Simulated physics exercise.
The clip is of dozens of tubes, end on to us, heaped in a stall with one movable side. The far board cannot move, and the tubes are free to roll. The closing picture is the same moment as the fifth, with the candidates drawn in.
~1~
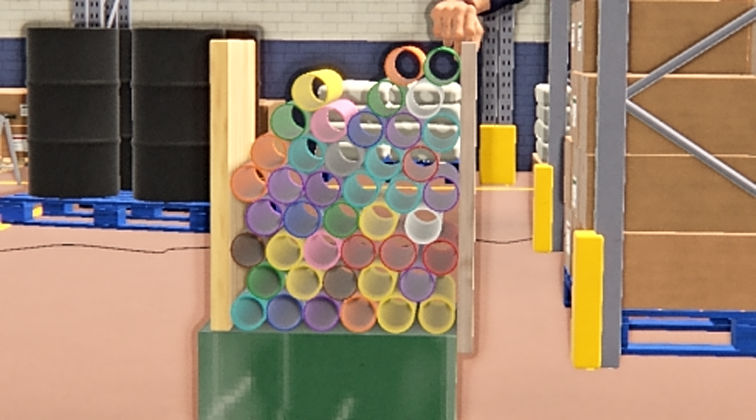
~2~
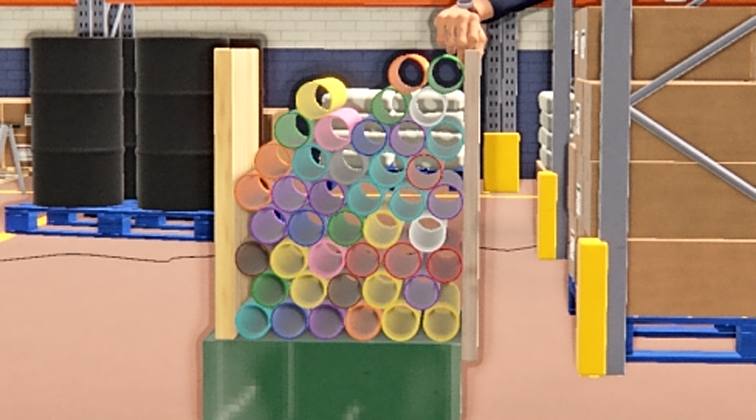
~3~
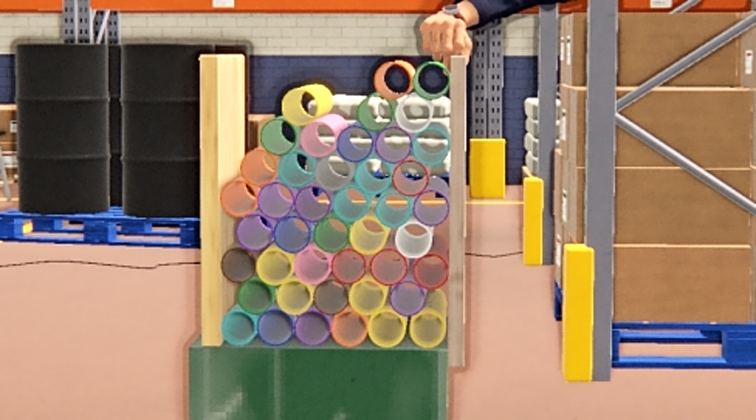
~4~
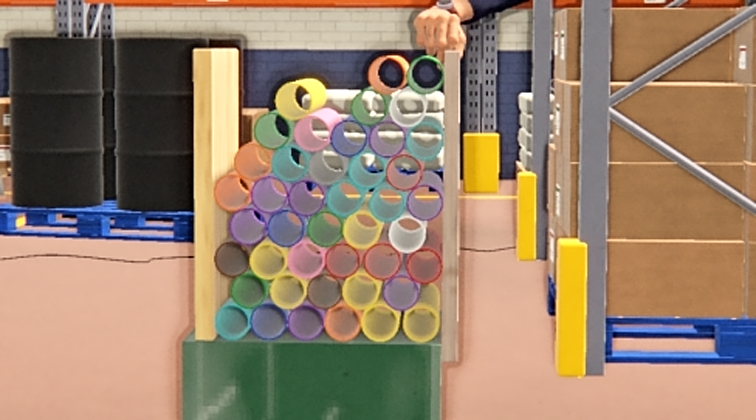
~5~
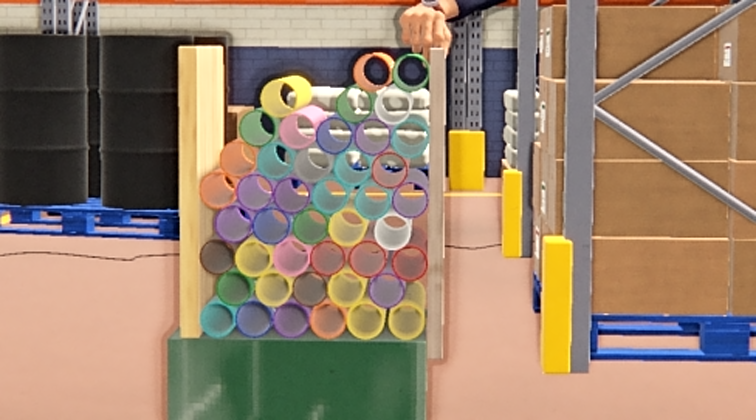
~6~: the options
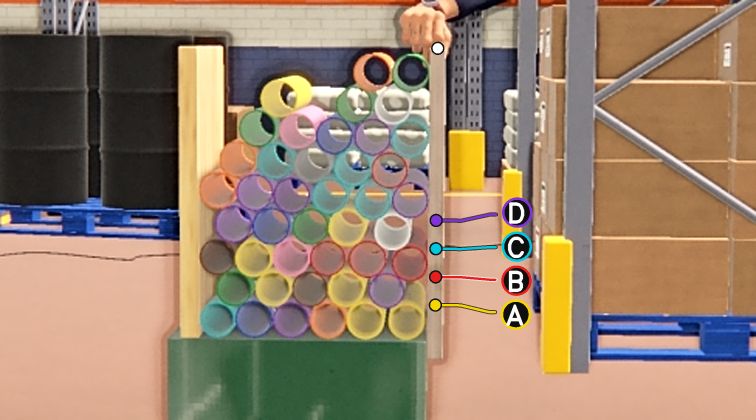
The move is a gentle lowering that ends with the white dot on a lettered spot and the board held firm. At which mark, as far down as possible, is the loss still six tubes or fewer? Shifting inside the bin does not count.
Mark D is as low as it can go.
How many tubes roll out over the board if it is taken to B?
The count is eight.
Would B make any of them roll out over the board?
Yes, at B.
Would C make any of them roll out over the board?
Yes, at C.
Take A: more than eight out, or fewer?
At A, more than eight.
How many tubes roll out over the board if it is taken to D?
With D, four.
On the marked copy, A at (436, 305); B at (436, 277); C at (436, 249); D at (436, 220); the white dot at (438, 48).
Following D. Soon after the start, top of the board (429, 123).
Later, top of the board (428, 204).
In the end, top of the board (428, 219), four out over the board.
As for the rest, A more than six out over the board; B more than six out over the board; C more than six out over the board.
